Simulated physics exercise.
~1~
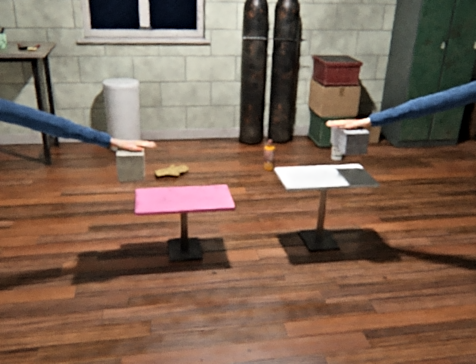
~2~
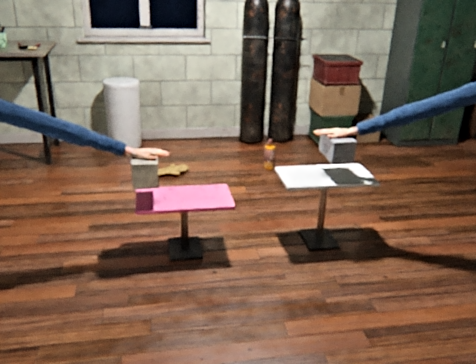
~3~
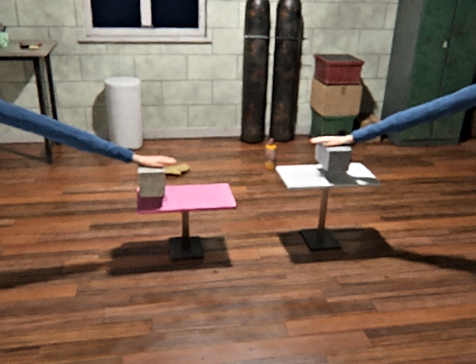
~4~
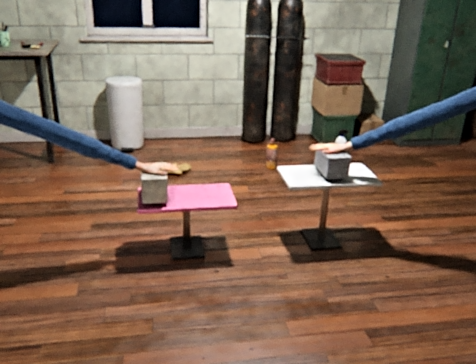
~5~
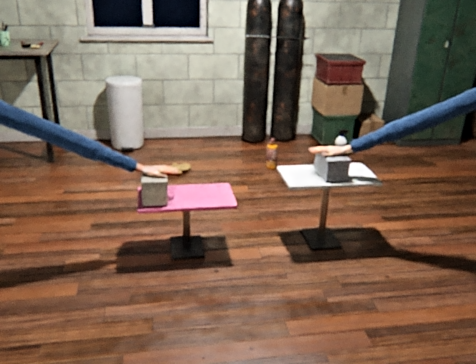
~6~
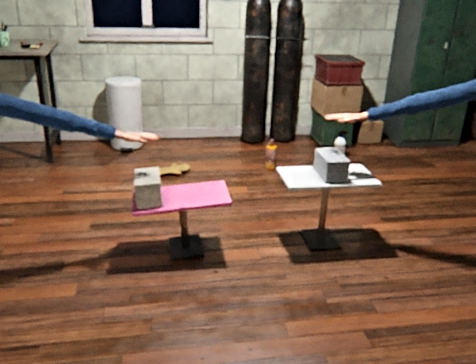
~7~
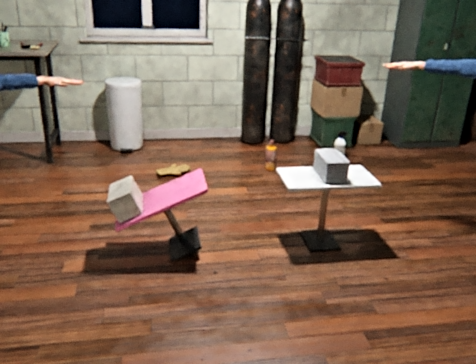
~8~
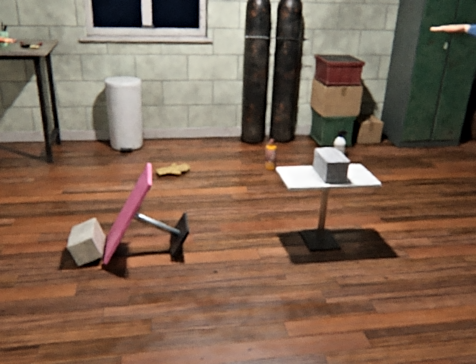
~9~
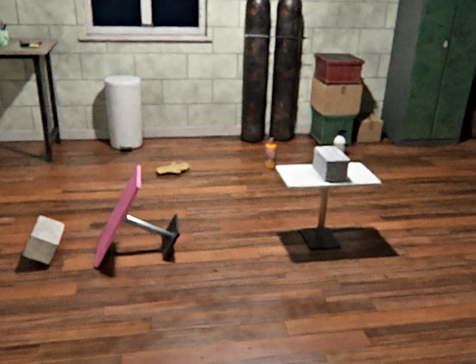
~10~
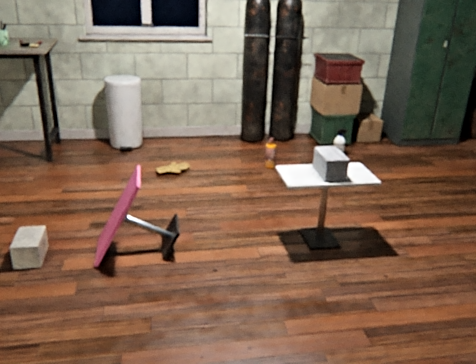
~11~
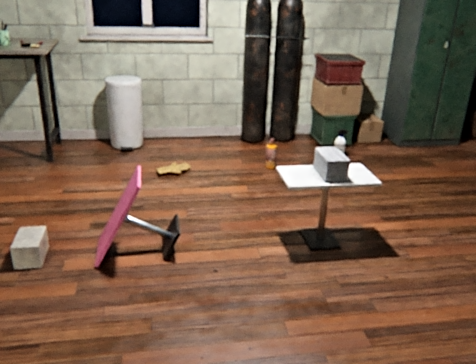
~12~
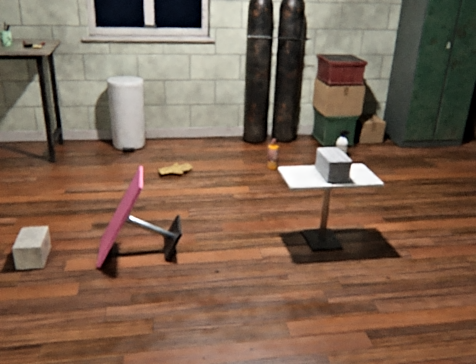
Two hands setting grey blocks on small tables and withdrawing, the pink table toppling left and spilling its block, the white standing.
